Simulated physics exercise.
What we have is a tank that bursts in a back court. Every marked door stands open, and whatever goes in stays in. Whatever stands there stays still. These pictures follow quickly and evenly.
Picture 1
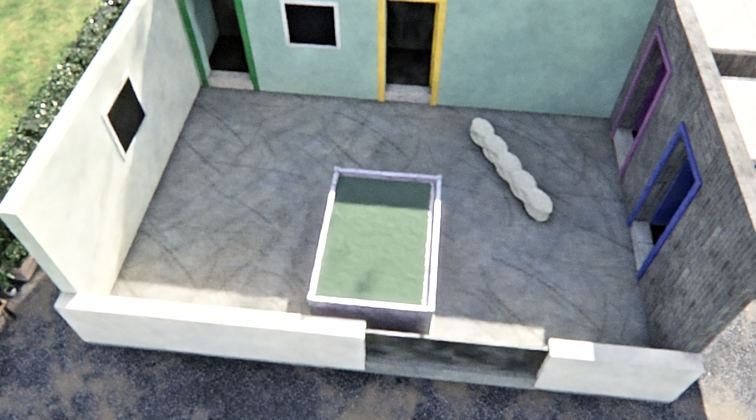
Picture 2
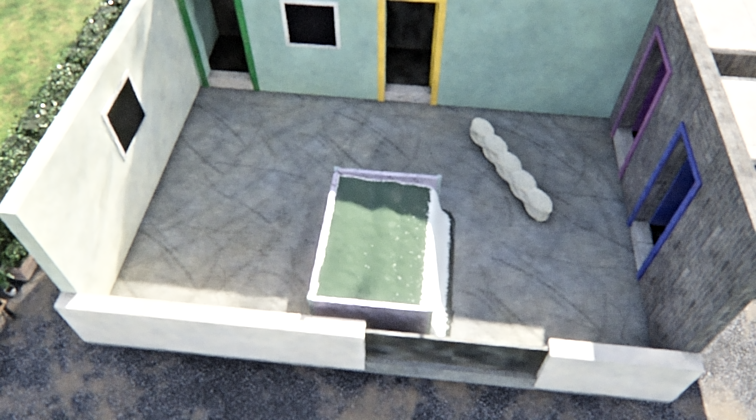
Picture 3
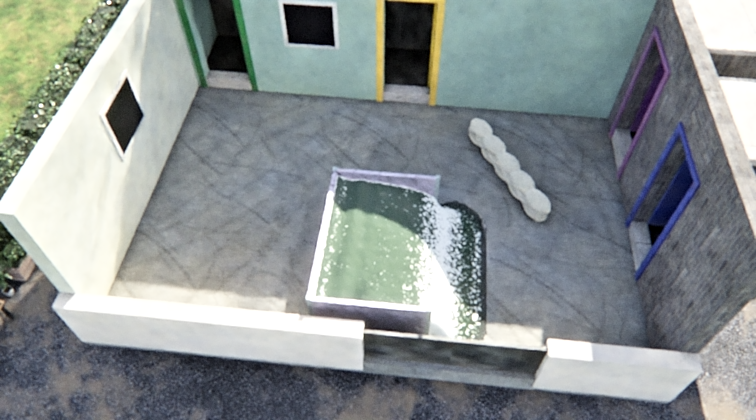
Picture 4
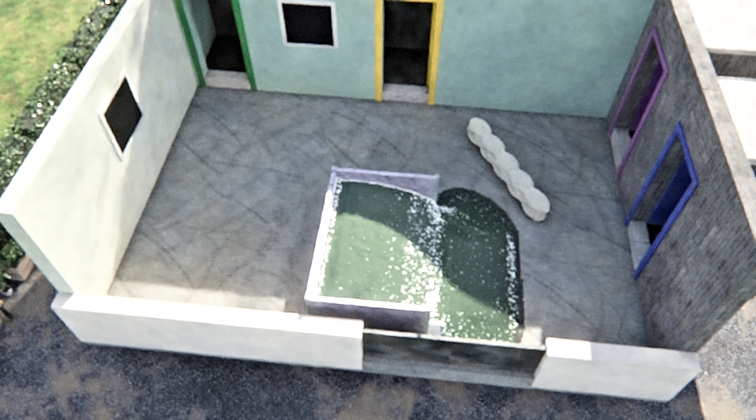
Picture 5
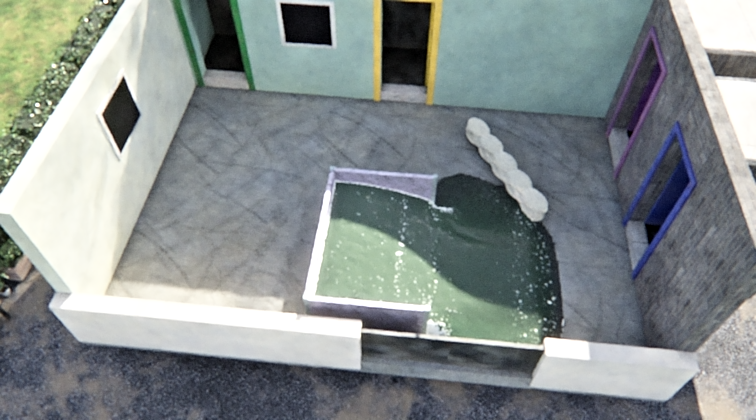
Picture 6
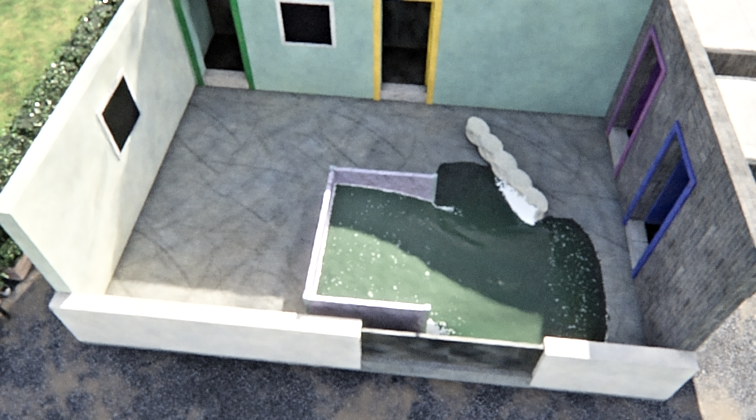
A tank of green water in a walled courtyard burst open on its right side, and the water poured out across the grey floor, spreading right, reaching the lumpy white barrier and flowing past its lower end.
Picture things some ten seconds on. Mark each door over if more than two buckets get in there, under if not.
Purple door - under; green door - under; yellow door - under; blue door - over.
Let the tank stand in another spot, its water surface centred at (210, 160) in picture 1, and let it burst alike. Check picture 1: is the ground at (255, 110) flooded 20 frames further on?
Untouched.
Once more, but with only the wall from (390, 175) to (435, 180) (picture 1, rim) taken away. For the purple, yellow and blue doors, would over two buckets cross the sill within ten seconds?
In short: Purple door takes less, yellow door passes that mark, blue door stays under.
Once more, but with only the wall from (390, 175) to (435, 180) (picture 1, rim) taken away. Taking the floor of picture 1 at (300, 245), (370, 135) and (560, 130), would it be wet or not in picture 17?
In turn: Untouched, then inundated, then inundated.
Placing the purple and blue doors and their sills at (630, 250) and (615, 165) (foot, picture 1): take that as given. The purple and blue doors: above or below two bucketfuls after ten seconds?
Well, the purple one crosses the threshold, while the blue one stays short of the threshold.
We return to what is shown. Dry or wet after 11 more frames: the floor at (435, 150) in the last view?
That spot would be soaked.
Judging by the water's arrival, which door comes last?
My answer: The green door.
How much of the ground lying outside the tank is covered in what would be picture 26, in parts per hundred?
It comes to roughly 50 in a hundred.
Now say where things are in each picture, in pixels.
The first frame shows still water in the open tank at (380, 236).
In the second frame, the front is at (440, 212), out from the gap at (431, 259).
In the third frame, water pours out at (429, 263) and has run to a hidden place.
In the fourth frame, water pours out at (428, 263) and has run to a hidden place.
In the fifth frame, water pours out at (426, 263) and has run to a hidden place.
In the sixth frame, water pours out at (426, 263) and has run to (602, 326).
A moment on, water covers 25 % of the floor; the purple door not reached, the green door not reached, the yellow door not reached, the blue door over two buckets in.
Next, water covers 35 % of the floor; the purple door wet at the sill, nothing in, the green door not reached, the yellow door not reached, the blue door far over two buckets in.
Then, water covers 50 % of the floor; the purple door wet at the sill, nothing in, the green door not reached, the yellow door wet at the sill, nothing in, the blue door far over two buckets in.
Later, water covers 70 % of the floor; the purple door wet at the sill, nothing in, the green door not reached, the yellow door wet at the sill, nothing in, the blue door far over two buckets in.
In the end, water covers 95 % of the floor; the purple door wet at the sill, nothing in, the green door wet at the sill, nothing in, the yellow door wet at the sill, nothing in, the blue door far over two buckets in.
